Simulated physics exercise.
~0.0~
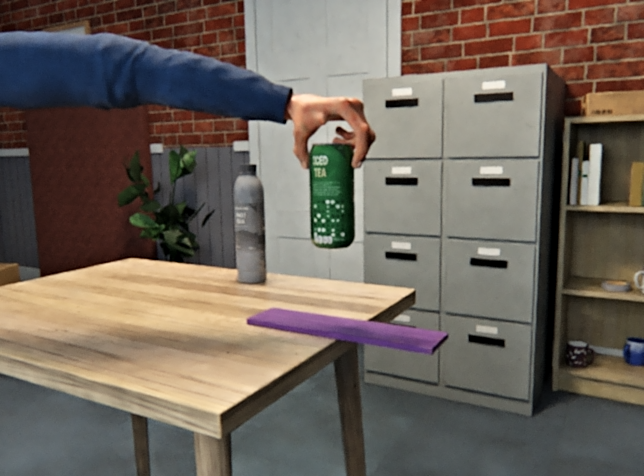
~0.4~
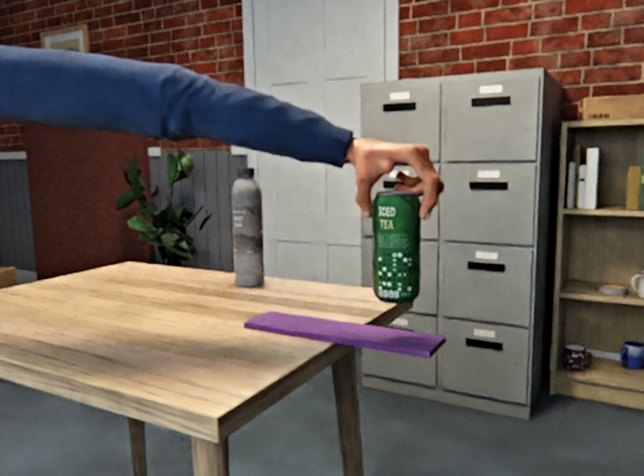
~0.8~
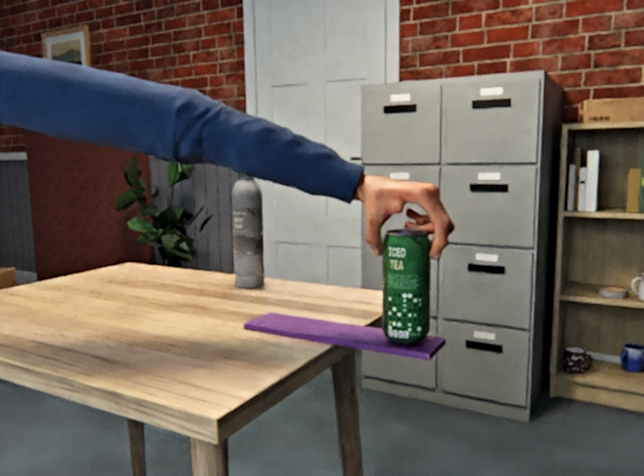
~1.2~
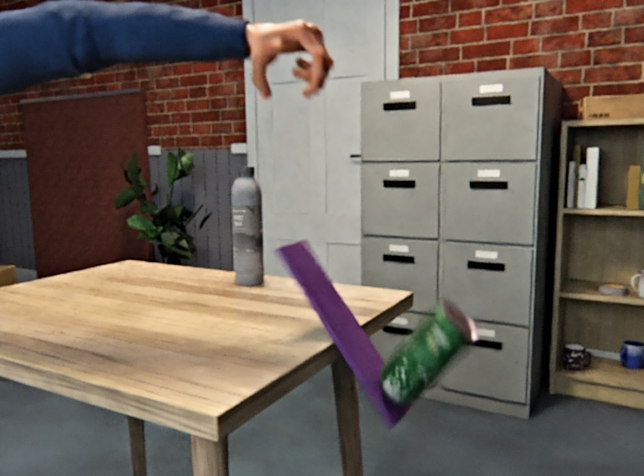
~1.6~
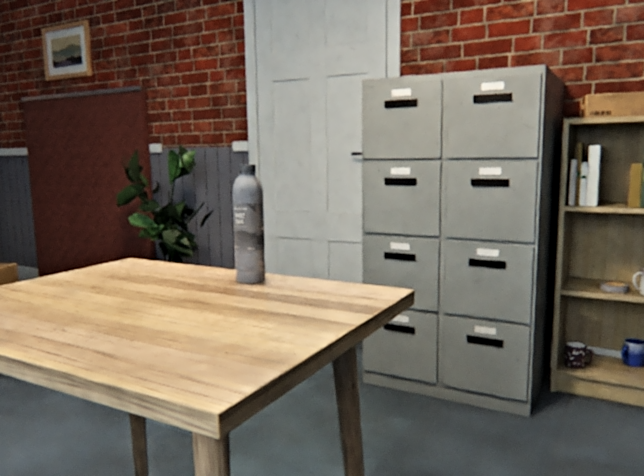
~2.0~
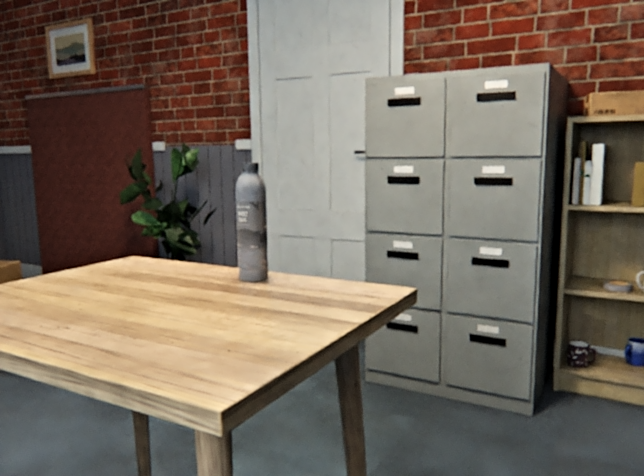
In this clip, a hand lowers a green iced tea can onto the overhanging end of a purple board on a wooden table and lets go. The board tips off the edge with the can, and both drop out of view while the grey bottle stays standing.
